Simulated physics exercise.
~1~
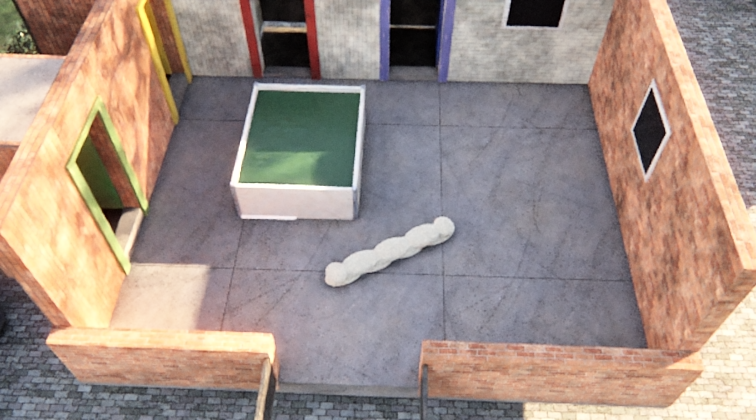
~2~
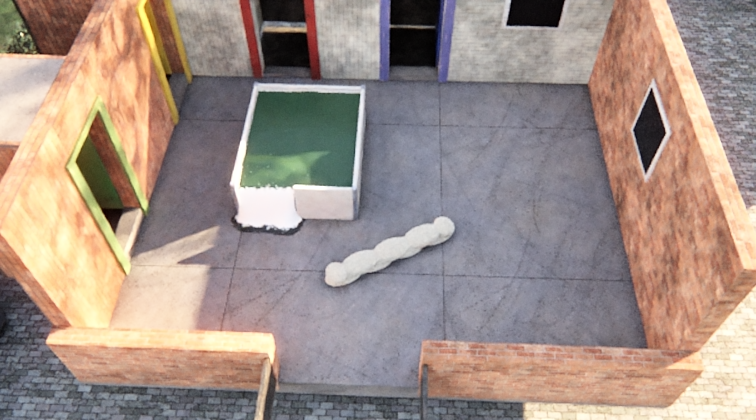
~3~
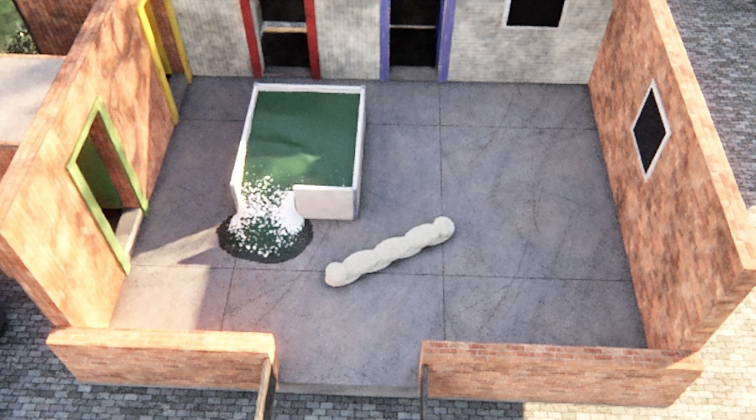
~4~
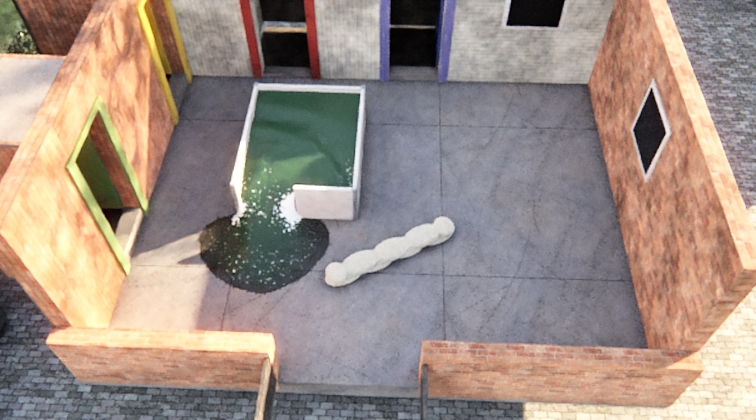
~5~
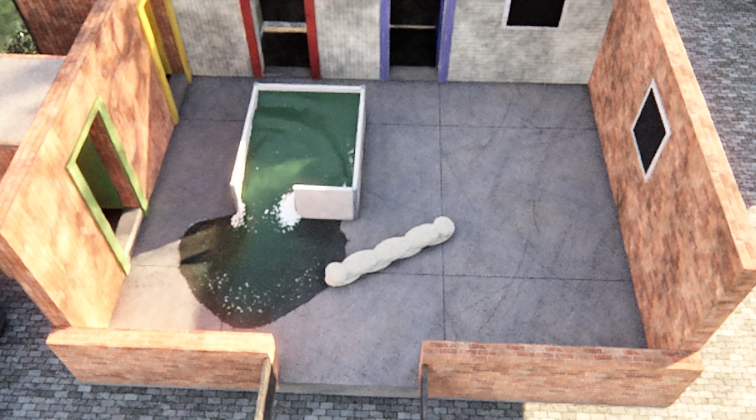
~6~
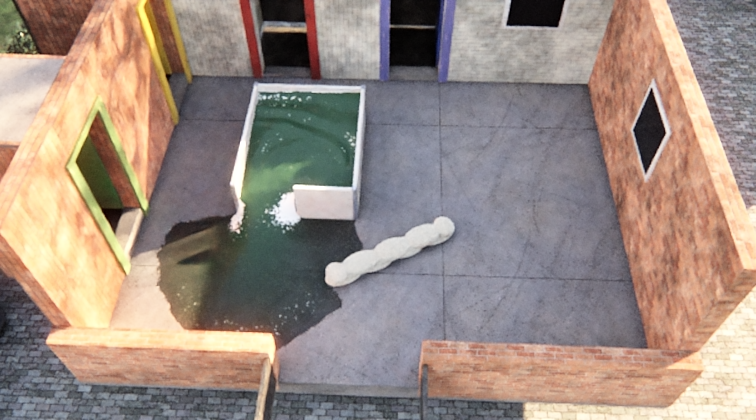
In this clip, part of the near wall of a white-walled water tank gives way in a brick-walled yard, and green water pours out with white foam, spreading across the grey paving toward the viewer and beside the pale sandbags.
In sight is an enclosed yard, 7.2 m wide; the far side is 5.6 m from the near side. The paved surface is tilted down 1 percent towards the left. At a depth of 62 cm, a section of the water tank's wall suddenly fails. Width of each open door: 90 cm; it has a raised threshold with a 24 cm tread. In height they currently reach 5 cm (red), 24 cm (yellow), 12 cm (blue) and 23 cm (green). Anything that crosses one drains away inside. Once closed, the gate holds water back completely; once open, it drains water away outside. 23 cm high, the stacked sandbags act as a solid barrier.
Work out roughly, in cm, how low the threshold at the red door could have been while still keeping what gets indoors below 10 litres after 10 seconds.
No lower than about 7 cm.
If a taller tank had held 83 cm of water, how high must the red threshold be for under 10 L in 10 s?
Then around 10.5 centimetres.
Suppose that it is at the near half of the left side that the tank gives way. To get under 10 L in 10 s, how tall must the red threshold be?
About 8.0 cm.
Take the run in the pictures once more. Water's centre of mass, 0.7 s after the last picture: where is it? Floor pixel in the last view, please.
Approximately (286, 197).
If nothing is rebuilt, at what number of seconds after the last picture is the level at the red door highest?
I'd guess close to 7.0 seconds.
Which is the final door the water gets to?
Final door: Blue.
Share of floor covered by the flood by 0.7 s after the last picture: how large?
I'd estimate about 20 percent.
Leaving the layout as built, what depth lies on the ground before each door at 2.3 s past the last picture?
Red door 0 cm, yellow door 0 cm, blue door 0 cm, green door 14 cm.
Then, 0.7 s after the last picture water covers 20 % of the floor, deepest (36 cm) near (263, 219); it has not reached the red door.
Then, 2.3 s after the last picture water covers 20 % of the floor, deepest (26 cm) near (99, 357); it has not reached the red door.
Then, 9.3 s after the last picture water covers 75 % of the floor, deepest (12 cm) near (99, 357); 7 cm at the red door, 27 litres in over its 5 cm threshold.
At the red door as built, the water peaked near 8 cm, 6.9 s after the last picture.
Run again over the same 10 s with other heights there, 22 litres in over 5.5 cm, 7 litres over 7.5 cm. The limit of 10 litres is kept from about 7 cm up.
